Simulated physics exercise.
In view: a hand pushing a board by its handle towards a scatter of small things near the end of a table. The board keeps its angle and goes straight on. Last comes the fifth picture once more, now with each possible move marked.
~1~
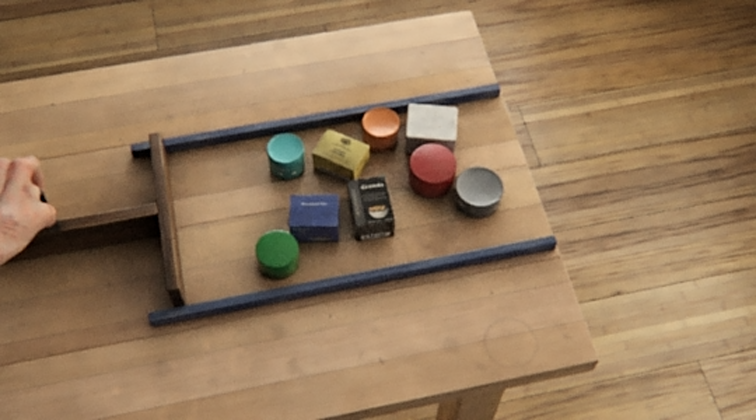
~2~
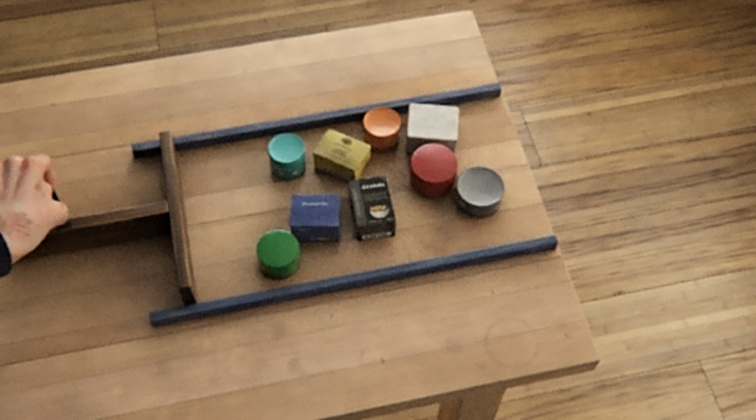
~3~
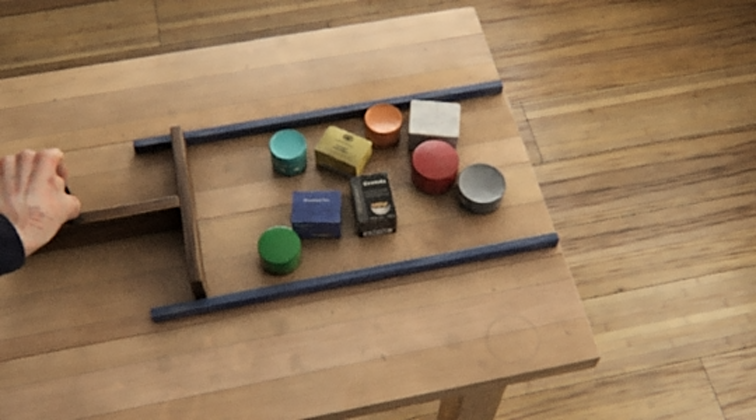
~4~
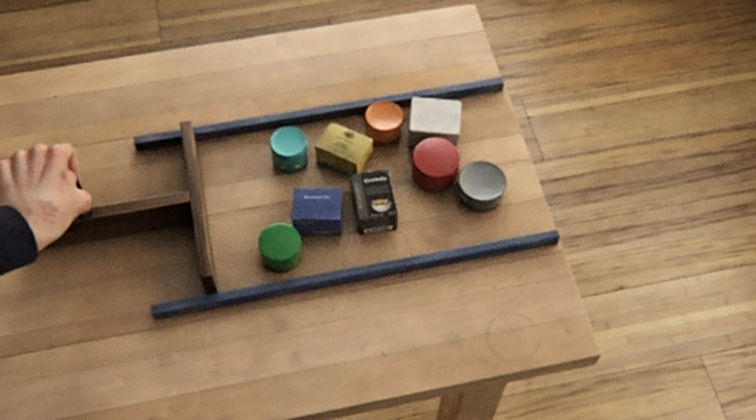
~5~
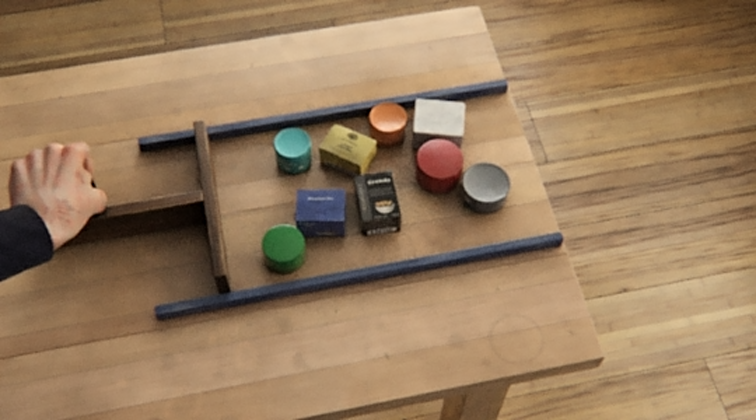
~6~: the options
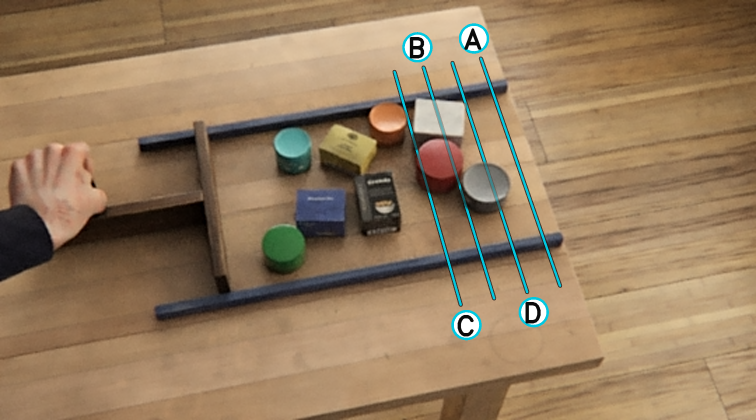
On a wooden table between two dark blue rails, a hand at the left slides a brown board by its handle a short way rightward toward a group of small tins, tubs and boxes, which stay in place, untouched.
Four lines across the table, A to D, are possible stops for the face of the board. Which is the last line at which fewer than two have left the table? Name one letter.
The farthest such stop is C.
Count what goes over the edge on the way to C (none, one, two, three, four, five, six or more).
In all, none.
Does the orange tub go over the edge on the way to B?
No.
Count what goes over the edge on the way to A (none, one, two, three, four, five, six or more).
In all, six or more.
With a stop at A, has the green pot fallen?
Yes.
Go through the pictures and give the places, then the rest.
Red tin (433, 171); black packet (371, 208); orange tub (381, 130), in the first frame.
Board (174, 205); white block (432, 130), in the second frame.
Board (185, 199); green pot (280, 251), in the third frame.
Board (195, 194); grey jar (481, 187), in the fourth frame.
Board (209, 194); red tin (439, 167); black packet (377, 203); orange tub (388, 125), in the fifth frame.
On the marked copy, A at (518, 164); B at (456, 174); C at (425, 180); D at (487, 169).
Following C. Soon after the start, board (287, 181); green pot (327, 248); turquoise jar (304, 149).
Later, board (364, 168); grey jar (491, 190); red tin (469, 152).
In the end, board (422, 158); grey jar (542, 182); white block (500, 104); none fallen.
As for the rest, A drops eight; B drops two; D drops five.
